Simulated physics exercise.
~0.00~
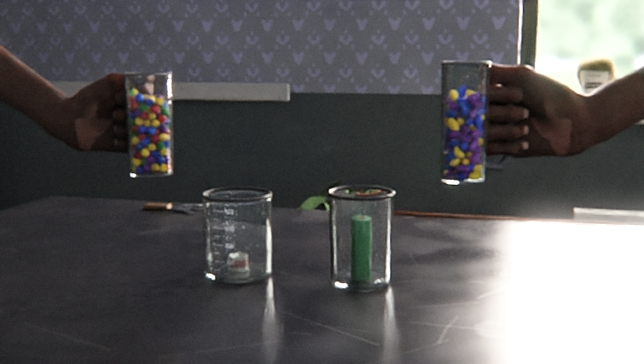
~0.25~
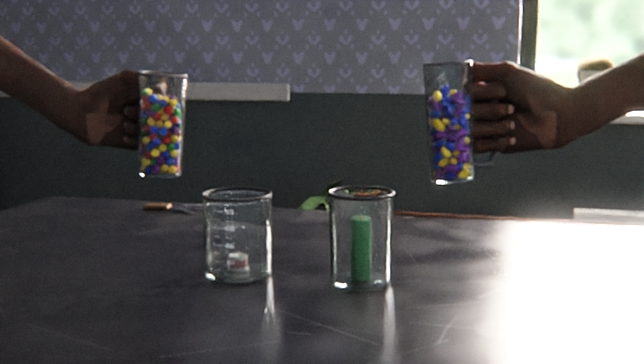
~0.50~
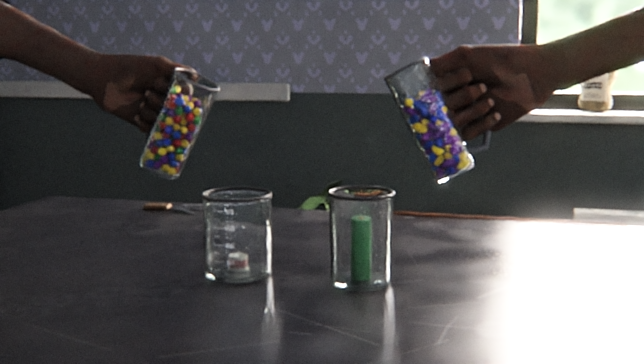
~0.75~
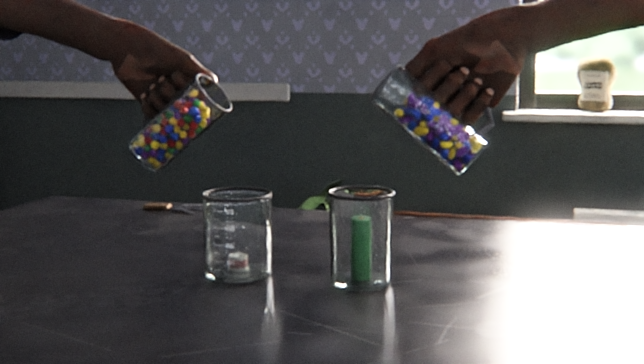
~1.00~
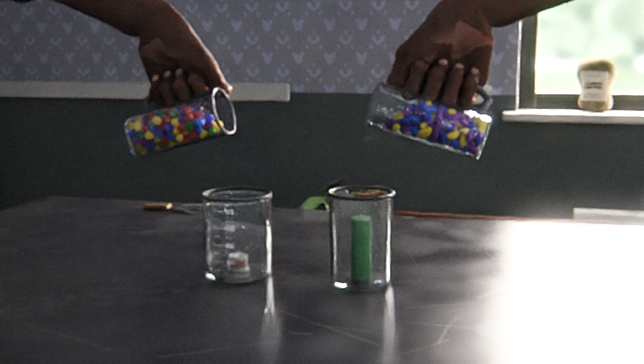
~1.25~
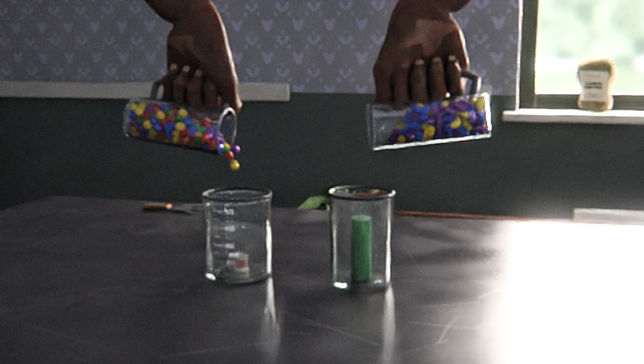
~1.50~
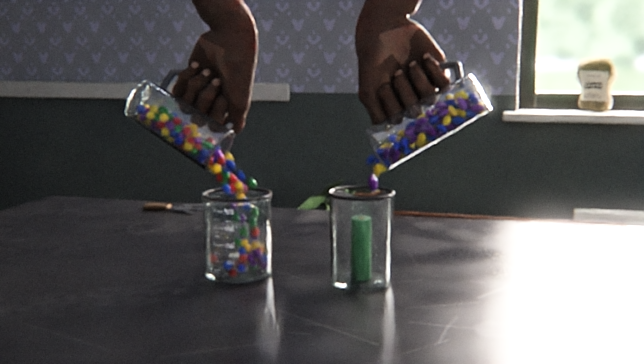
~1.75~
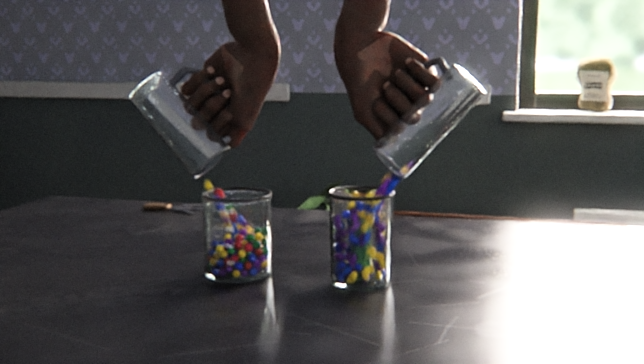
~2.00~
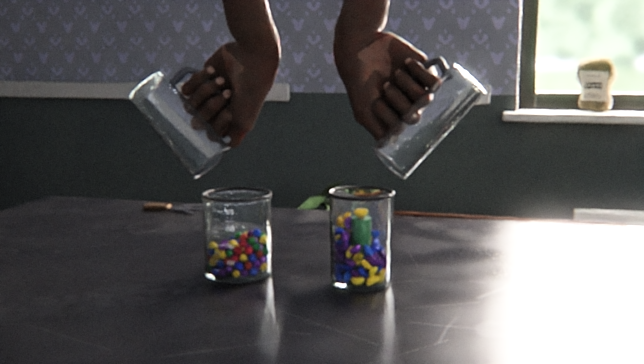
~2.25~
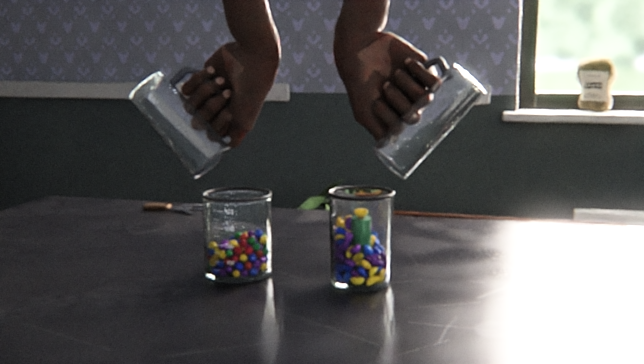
Two hands hold clear cups of colourful bean-like pieces above a dark table, seen from a still, level view with a patterned wall behind and a bright window at right. Below stand a glass beaker with a small pale object at left and a glass with a tall green cylinder at right. The hands move inward and tip the cups onto their sides. The mixed-colour pieces spill first on the left, then the mostly purple, blue and yellow ones follow. Both cups empty and stay tilted, leaving the left object buried and the green top still showing among the pieces.
